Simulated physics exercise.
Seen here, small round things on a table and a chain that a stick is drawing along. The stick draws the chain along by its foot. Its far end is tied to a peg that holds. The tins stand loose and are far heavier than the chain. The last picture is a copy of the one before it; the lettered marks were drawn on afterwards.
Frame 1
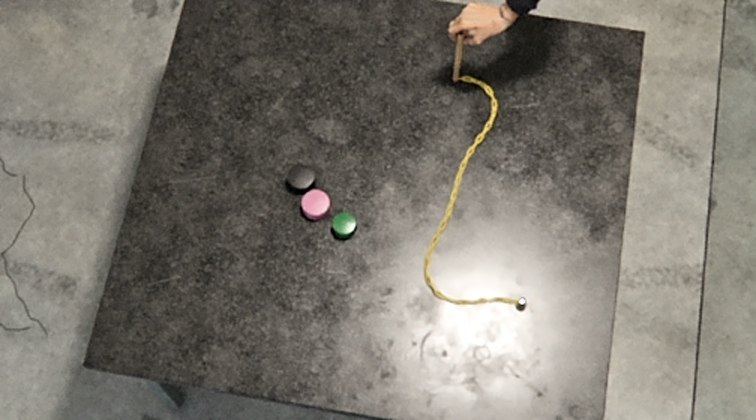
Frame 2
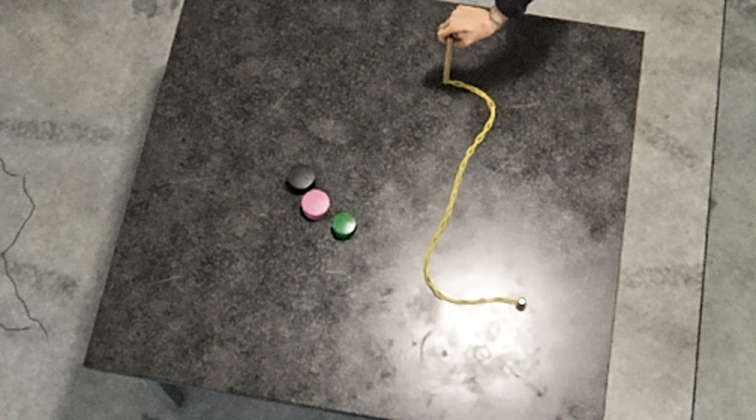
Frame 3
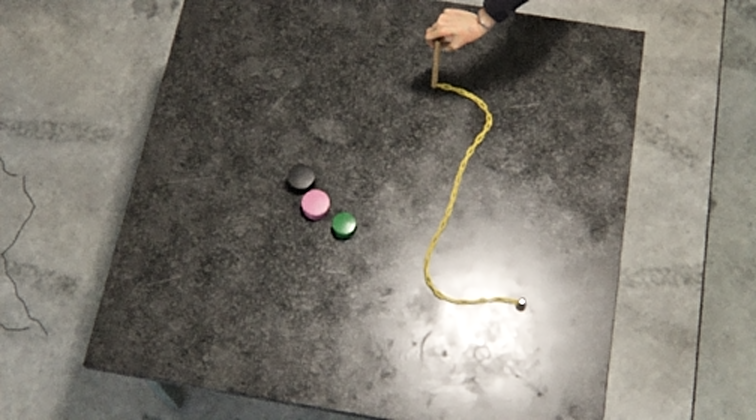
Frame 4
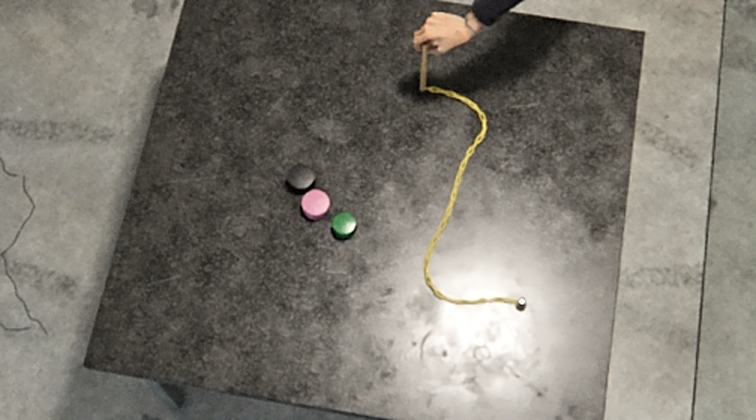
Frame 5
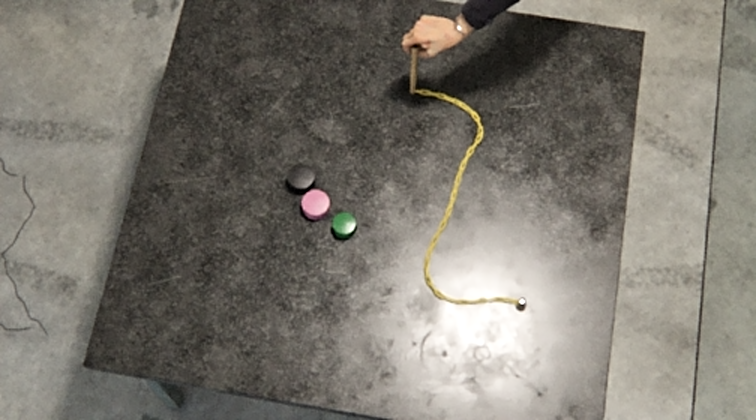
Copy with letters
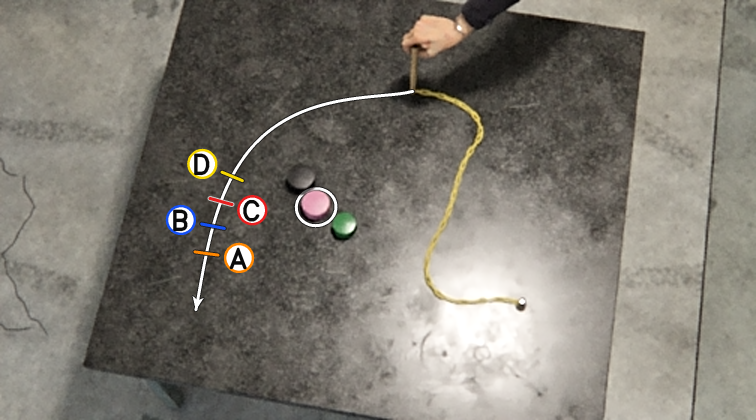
On a dark table, a hand with a stick slowly draws a yellow chain's end left.
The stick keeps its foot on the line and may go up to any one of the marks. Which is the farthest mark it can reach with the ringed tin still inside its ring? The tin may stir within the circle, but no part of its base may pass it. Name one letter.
At A, and not beyond.
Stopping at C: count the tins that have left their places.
The count is none.
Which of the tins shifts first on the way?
The black tin.
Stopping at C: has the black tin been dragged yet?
No.
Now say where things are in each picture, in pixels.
The first frame shows pink tin (316, 205); black tin (301, 179); green tin (345, 226).
The second frame shows green tin (345, 226); peg (522, 303).
The third frame shows pink tin (316, 205); black tin (301, 179).
The fourth frame shows green tin (345, 226); peg (522, 303).
The fifth frame shows pink tin (316, 205); black tin (301, 179); green tin (345, 226).
On the marked copy, A at (207, 253); B at (213, 226); C at (221, 201); D at (232, 176); the ring at (316, 207); the route from (413, 91) via (252, 147) to (196, 310).
With A. Early on, foot of the stick (311, 109); pink tin (316, 205).
Further on, foot of the stick (235, 172); pink tin (316, 205).
At the end, foot of the stick (207, 254); pink tin (317, 207); black tin (290, 205); the pink tin is still in its ring.
As for the rest, B is safe but short; C is safe but short; D is safe but short.
